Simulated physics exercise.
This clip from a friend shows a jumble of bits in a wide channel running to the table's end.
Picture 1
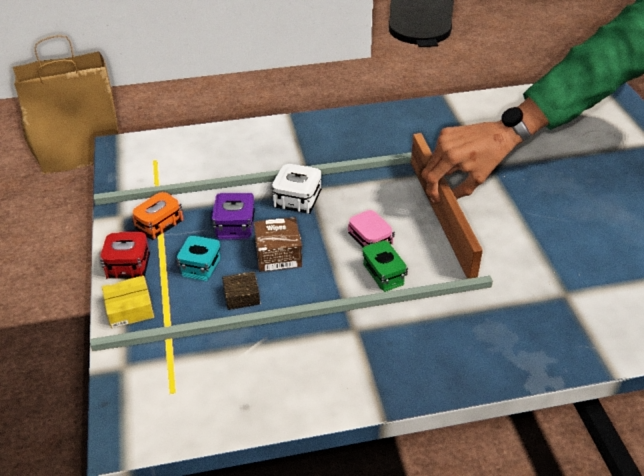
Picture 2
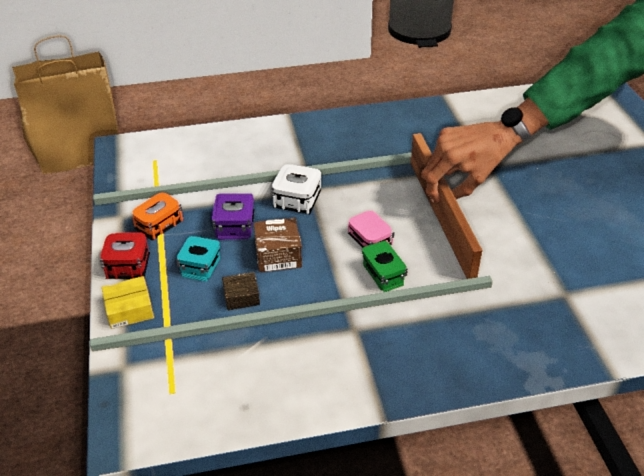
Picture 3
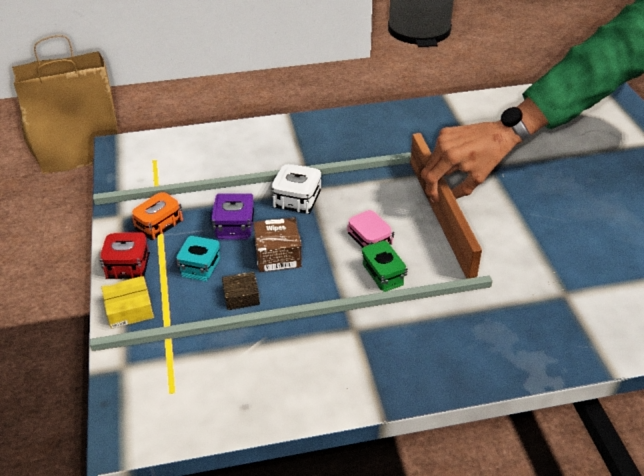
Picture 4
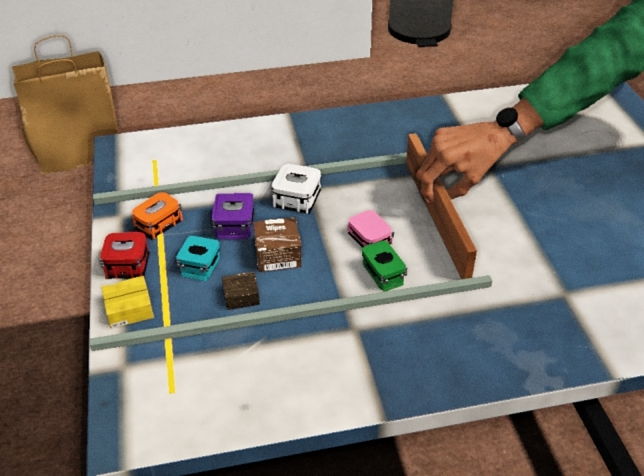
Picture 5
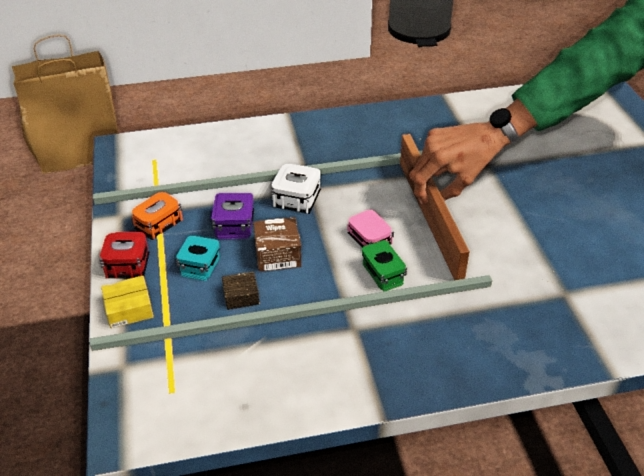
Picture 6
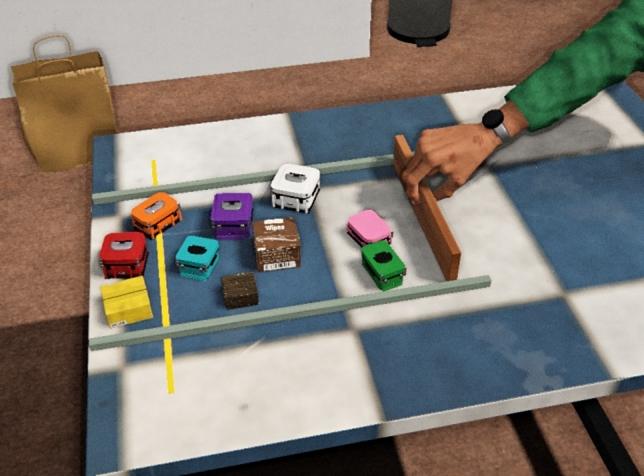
A hand in a green sleeve and dark watch grips an upright brown board on a blue-and-white checked table, seen from above at an angle by a still camera. Between two pale rails sit red, orange, turquoise, purple, white, pink and green cases, a yellow box, a brown box and a dark block, with yellow tape crossing at left. The hand holds nearly still, then slides the board slightly left, while the objects stay put.
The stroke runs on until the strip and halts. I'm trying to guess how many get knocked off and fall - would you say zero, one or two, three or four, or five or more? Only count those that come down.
The count that drops over the edge is three, or else four.
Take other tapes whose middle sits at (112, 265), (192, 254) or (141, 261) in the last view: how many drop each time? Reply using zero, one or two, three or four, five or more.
Going through the three places in order, the answers are more than four; one or two; five or more.
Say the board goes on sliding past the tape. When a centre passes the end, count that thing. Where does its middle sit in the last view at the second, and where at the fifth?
Around (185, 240); afterwards around (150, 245).
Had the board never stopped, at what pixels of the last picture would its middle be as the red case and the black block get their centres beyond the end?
Near (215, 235) and (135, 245).
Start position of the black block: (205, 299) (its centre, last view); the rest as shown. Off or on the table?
From that start, the object then is safe.
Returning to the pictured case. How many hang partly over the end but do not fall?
In total, 3 of them.
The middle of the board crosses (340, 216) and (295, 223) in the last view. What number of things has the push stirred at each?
I get 2 at the one place and 5 at the other.
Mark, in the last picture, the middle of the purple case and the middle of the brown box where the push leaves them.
The purple case at (97, 243), the brown box at (105, 275).
Soon after, none off yet; yellow box at rest near (126, 302); red case at rest near (125, 255); orange case at rest near (156, 216).
Then, none off yet; yellow box moved a little near (114, 309); red case tipped well over near (75, 260); orange case moved about its own width near (128, 212).
At rest, the number that fall off is three or four; fallen, turquoise case, red case and yellow box.
